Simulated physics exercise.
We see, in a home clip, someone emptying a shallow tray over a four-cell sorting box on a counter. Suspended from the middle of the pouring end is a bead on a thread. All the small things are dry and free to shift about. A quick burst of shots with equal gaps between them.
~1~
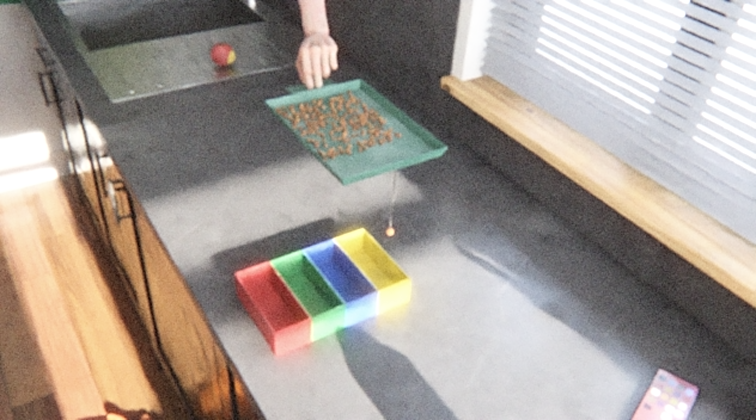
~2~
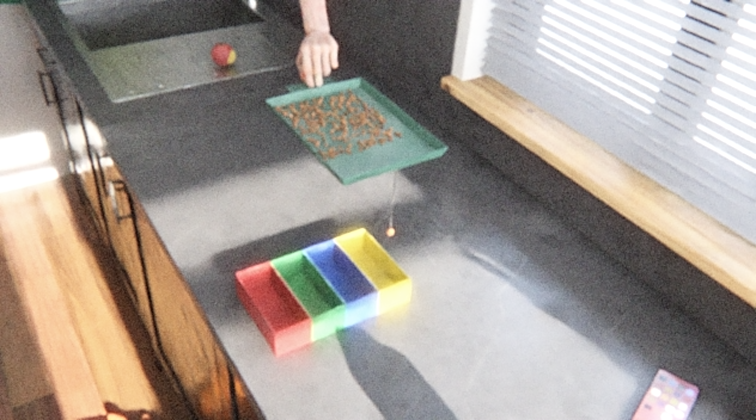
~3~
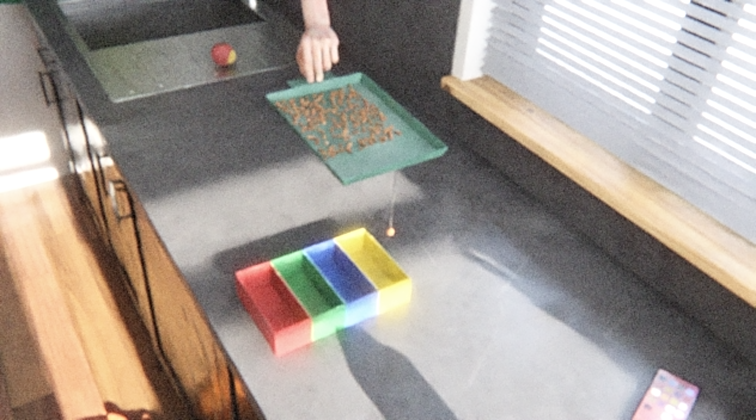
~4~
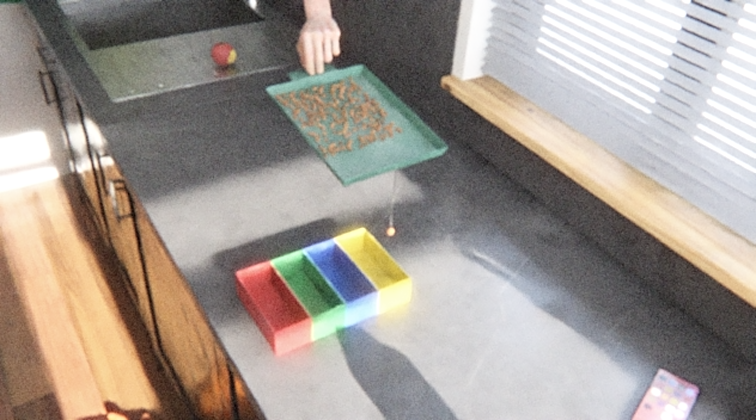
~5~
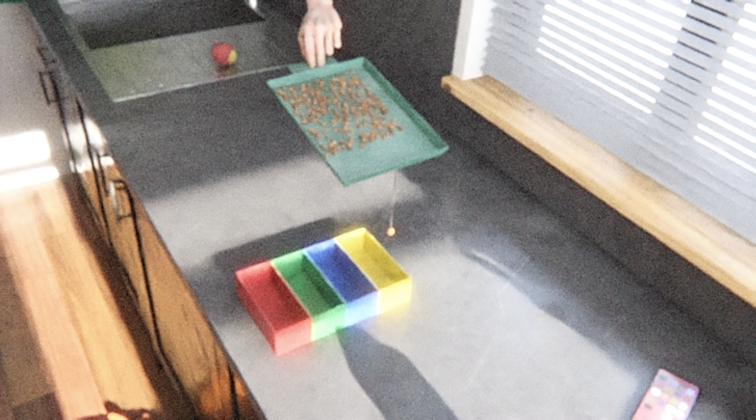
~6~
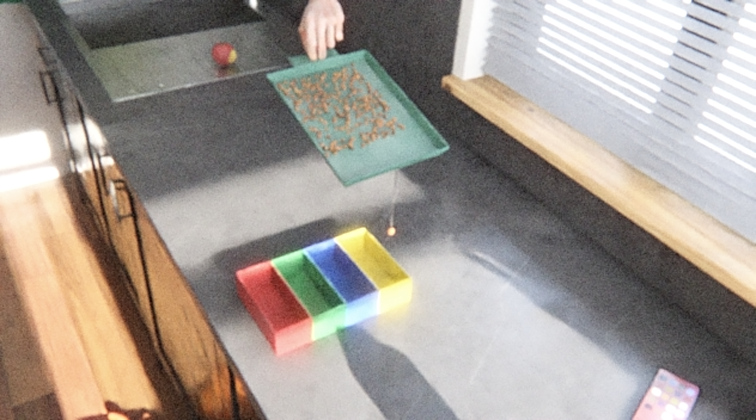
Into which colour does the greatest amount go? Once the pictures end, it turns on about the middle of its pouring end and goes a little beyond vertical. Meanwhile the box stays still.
The greatest amount goes into yellow.
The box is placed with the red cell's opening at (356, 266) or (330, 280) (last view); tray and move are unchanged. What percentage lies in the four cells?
Close to 100 in a hundred, followed by close to 100 in a hundred.
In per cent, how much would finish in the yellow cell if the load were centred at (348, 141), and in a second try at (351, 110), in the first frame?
Roughly 40 per cent, and 40 per cent.
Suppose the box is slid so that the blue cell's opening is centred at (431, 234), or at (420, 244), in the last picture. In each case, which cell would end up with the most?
For the first spot the answer is the red cell, and for the second spot it is red.
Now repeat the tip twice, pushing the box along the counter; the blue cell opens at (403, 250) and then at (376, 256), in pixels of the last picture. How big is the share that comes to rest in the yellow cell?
First position: Some 0 %; second position: Some 20 %.
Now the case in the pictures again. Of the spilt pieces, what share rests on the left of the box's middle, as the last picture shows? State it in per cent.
It works out to some 0 per cent.
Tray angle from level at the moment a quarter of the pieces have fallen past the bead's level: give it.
I'd say it is tilted about 85°.
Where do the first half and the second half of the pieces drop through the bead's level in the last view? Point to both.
It goes through near (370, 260) first, then near (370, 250).
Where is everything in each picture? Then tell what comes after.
Corners of the pouring end at (344, 177) and (443, 147), level; middle of the load at (341, 122), cereal balls; bead on its thread at (390, 232); red cell at (293, 335); green cell at (329, 320); blue cell at (362, 307); yellow cell at (394, 294), in the first frame.
Corners of the pouring end at (344, 177) and (443, 147), level; middle of the load at (342, 121), in the second frame.
Corners of the pouring end at (344, 177) and (443, 146), tipped barely, lowest at the left corner; middle of the load at (342, 118), in the third frame.
Corners of the pouring end at (345, 178) and (444, 146), tipped a little, lowest at the left corner; middle of the load at (342, 114), in the fourth frame.
Corners of the pouring end at (345, 179) and (444, 146), tipped a little, lowest at the left corner; middle of the load at (343, 109), in the fifth frame.
Corners of the pouring end at (345, 180) and (445, 146), tipped a little, lowest at the left corner; middle of the load at (345, 106); red cell at (294, 334); green cell at (330, 320); blue cell at (363, 306); yellow cell at (395, 293), in the sixth frame.
Soon, tray tipped steeply; most on the tray; a small part in the yellow cell; a stray few in the blue cell; a small part falling or outside the box.
A while on, tray tipped right over; about a quarter on the tray; about a quarter in the yellow cell; a small part in the blue cell; a stray few in the green cell; about a third falling or outside the box.
Towards the end, tray tipped past a quarter turn; about half in the yellow cell; about a third in the blue cell; a stray few in the green cell; about a quarter falling or outside the box.
Finally, tray tipped past a quarter turn; about half in the yellow cell; about a third in the blue cell; a stray few in the green cell; none in the red cell; about a quarter outside the box.
